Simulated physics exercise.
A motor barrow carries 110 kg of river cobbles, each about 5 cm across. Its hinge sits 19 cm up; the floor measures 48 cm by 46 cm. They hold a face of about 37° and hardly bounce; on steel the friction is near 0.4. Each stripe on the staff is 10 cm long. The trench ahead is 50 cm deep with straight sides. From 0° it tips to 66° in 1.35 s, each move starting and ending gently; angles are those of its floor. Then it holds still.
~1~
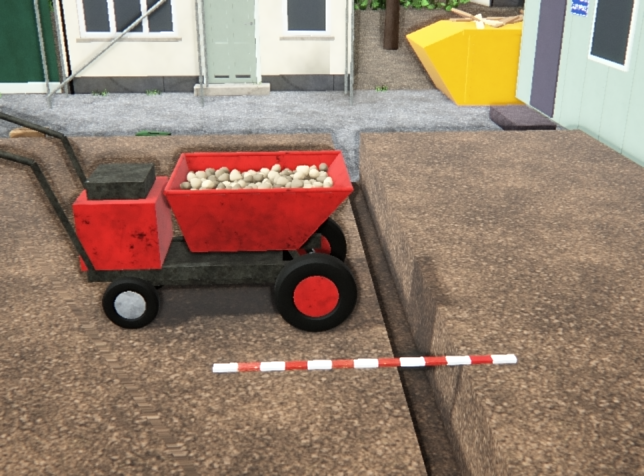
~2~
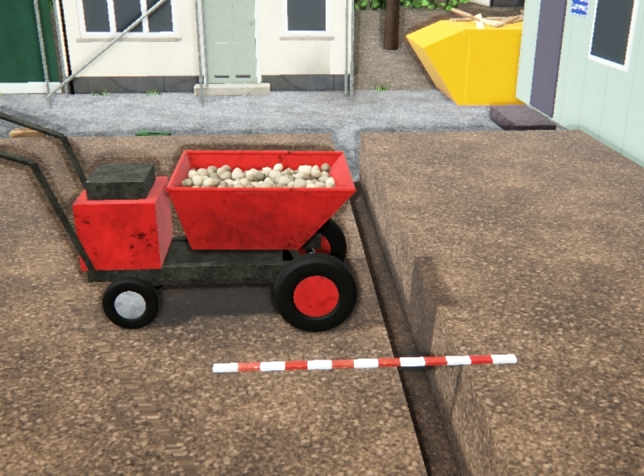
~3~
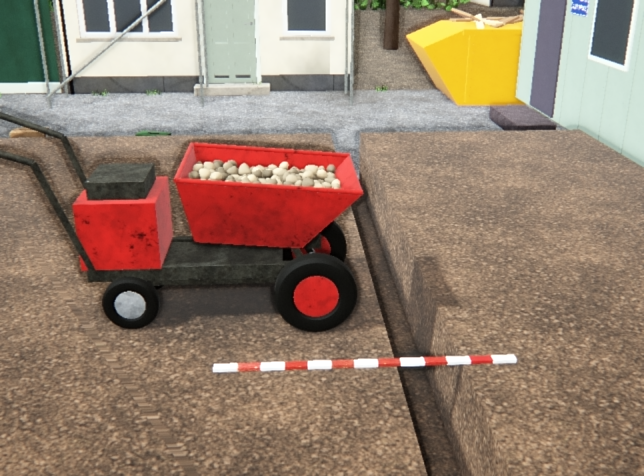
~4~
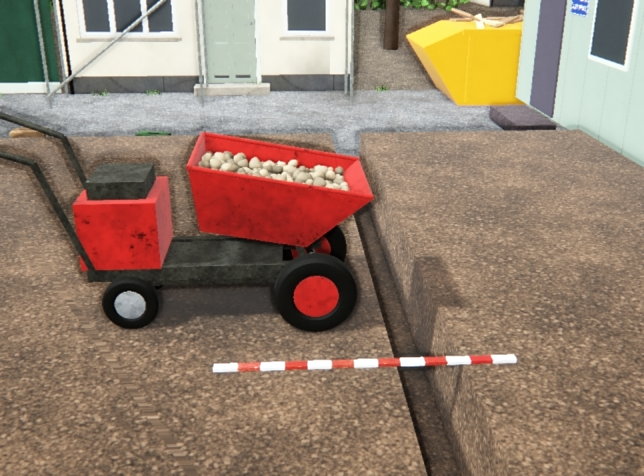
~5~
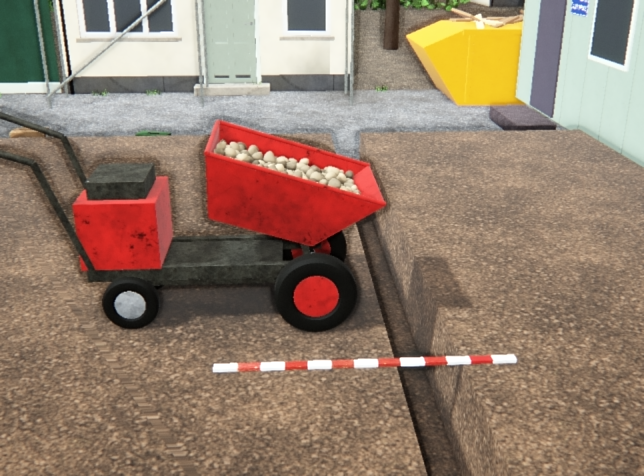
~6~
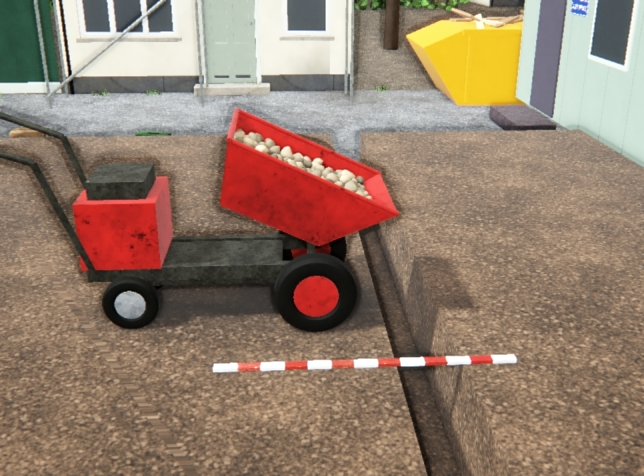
On a building site of brown, gritty ground, seen from slightly above and side-on by a still camera, pale buildings and a yellow skip stand beyond a grey strip. A red motor barrow with black handles faces right at left of centre, its skip loaded with pale cobbles, beside a narrow trench and a red-and-white staff. The barrow stays put while its skip tilts gently, then faster, rear rising and lip swinging rightward, the stones riding inside.
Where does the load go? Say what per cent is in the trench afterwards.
Roughly 40 per cent ends in the trench.
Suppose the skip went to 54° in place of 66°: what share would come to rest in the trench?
In that case some 20 per cent.
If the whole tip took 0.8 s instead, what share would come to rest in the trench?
In that case some 30 per cent.
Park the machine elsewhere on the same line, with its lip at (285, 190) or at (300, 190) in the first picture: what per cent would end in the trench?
First some 100, then 90 per cent.
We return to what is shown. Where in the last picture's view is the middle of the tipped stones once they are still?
Around (453, 296).
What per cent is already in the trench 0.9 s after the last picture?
About 5 per cent by then.
Then, 0.4 s after the last picture the floor is at 56°, 100 % in the skip; the foremost stones are at (418, 239).
Then, 0.9 s after the last picture the floor is at 66°, 69 % in the skip, 3 % in the trench, 28 % past the trench; the foremost stones are at (495, 291).
Then, 1.2 s after the last picture the floor is at 66°, 38 % in the skip, 6 % in the trench, 56 % past the trench; the foremost stones are at (579, 288).
Then, 3.2 s after the last picture the floor is at 66°, 0 % in the skip, 40 % in the trench, 60 % past the trench; the foremost stones are at (638, 288).
